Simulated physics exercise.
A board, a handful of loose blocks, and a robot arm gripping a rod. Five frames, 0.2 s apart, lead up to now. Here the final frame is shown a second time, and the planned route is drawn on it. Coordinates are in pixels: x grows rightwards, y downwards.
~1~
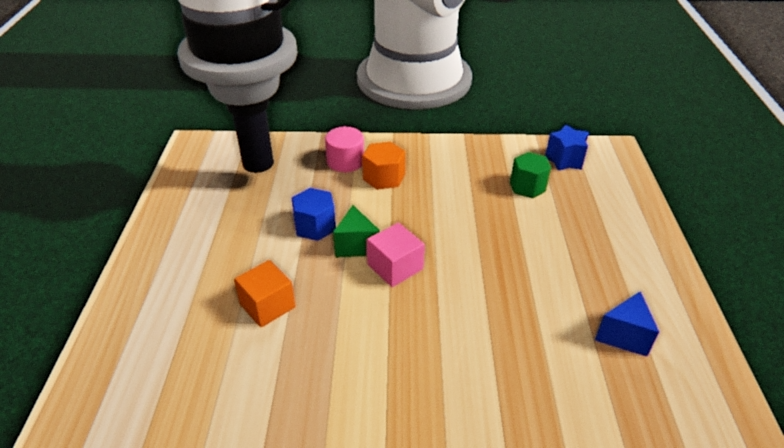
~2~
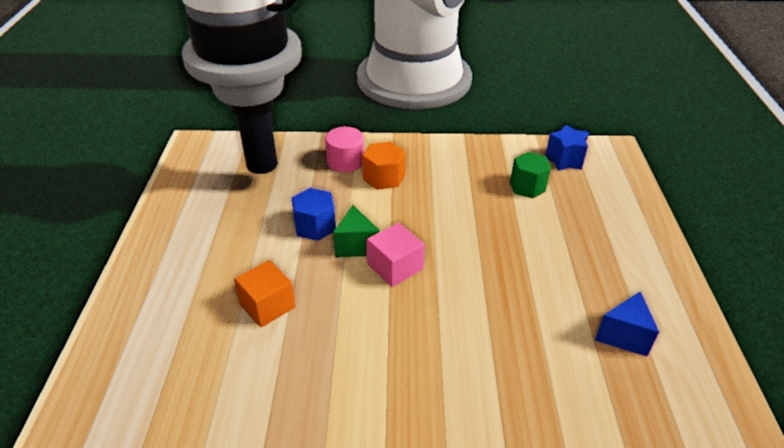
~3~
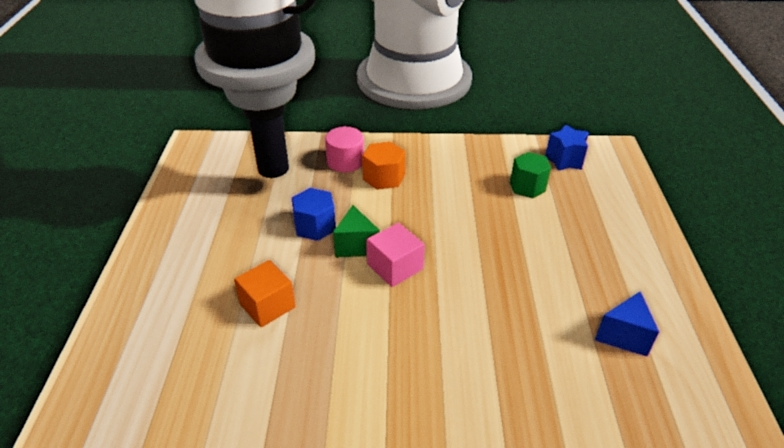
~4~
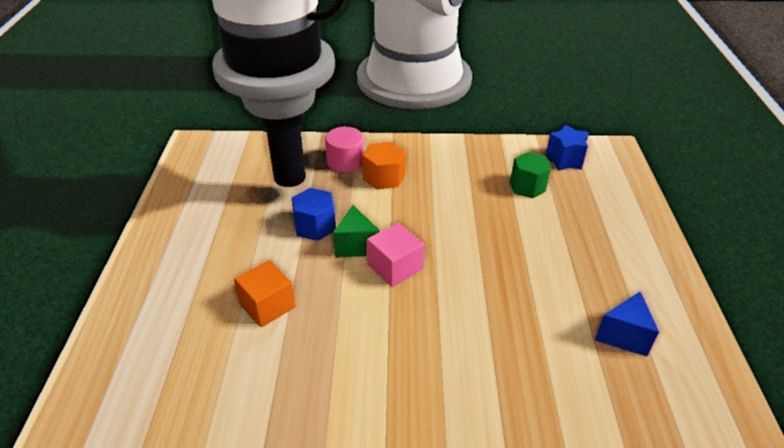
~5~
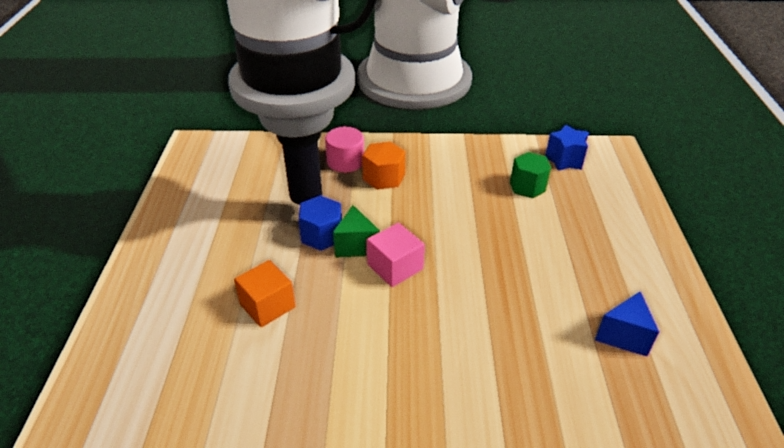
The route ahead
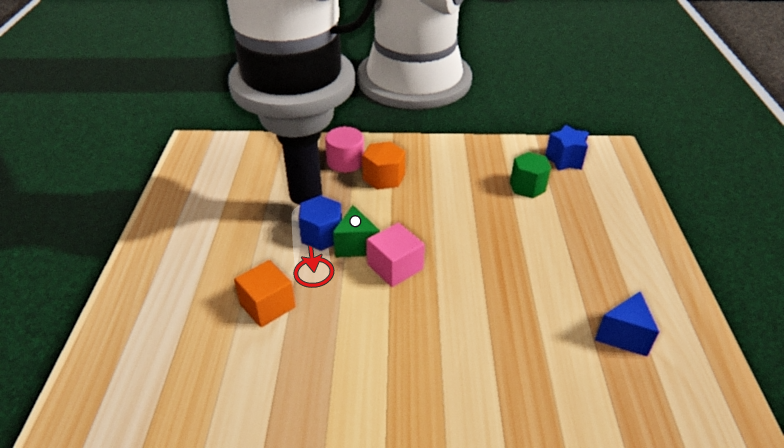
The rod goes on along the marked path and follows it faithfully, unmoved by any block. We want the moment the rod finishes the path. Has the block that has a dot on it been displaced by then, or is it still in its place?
By the last moment, the block that has a dot on it will have left its place.
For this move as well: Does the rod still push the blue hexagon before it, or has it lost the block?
As far as I can tell, the blue hexagon is still leading the way in front of the rod.
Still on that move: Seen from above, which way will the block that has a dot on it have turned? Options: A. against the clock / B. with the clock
Answer: A.
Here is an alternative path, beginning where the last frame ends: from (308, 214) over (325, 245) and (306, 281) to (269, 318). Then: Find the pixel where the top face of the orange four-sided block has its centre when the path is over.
The middle of its upper face will lie at (221, 306).
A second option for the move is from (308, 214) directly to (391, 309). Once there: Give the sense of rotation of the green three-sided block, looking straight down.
Counterclockwise rotation.
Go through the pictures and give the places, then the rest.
Lower end of the rod at (258, 164), tops of blocks, orange four-sided block at (263, 279), blue hexagon at (312, 200), green three-sided block at (355, 221), in the first picture.
Rod at (262, 165), blocks as before, in the second picture.
Rod at (274, 169), blocks as before, in the third picture.
Rod at (290, 178), blocks as before, in the fourth picture.
Rod at (306, 195), orange four-sided block at (263, 279), blue hexagon at (320, 210), green three-sided block at (355, 221), in the fifth picture.
The drawn path runs straight from (308, 214) to (314, 272); the dot is on the green three-sided block.
The first path, step by step. Halfway along, rod at (308, 223); blue hexagon at (327, 238); green three-sided block at (362, 228), turned 35° anticlockwise.
At the end, rod at (312, 253); orange four-sided block not moved; blue hexagon at (338, 268), turned 25° anticlockwise; green three-sided block at (362, 228), turned 35° anticlockwise.
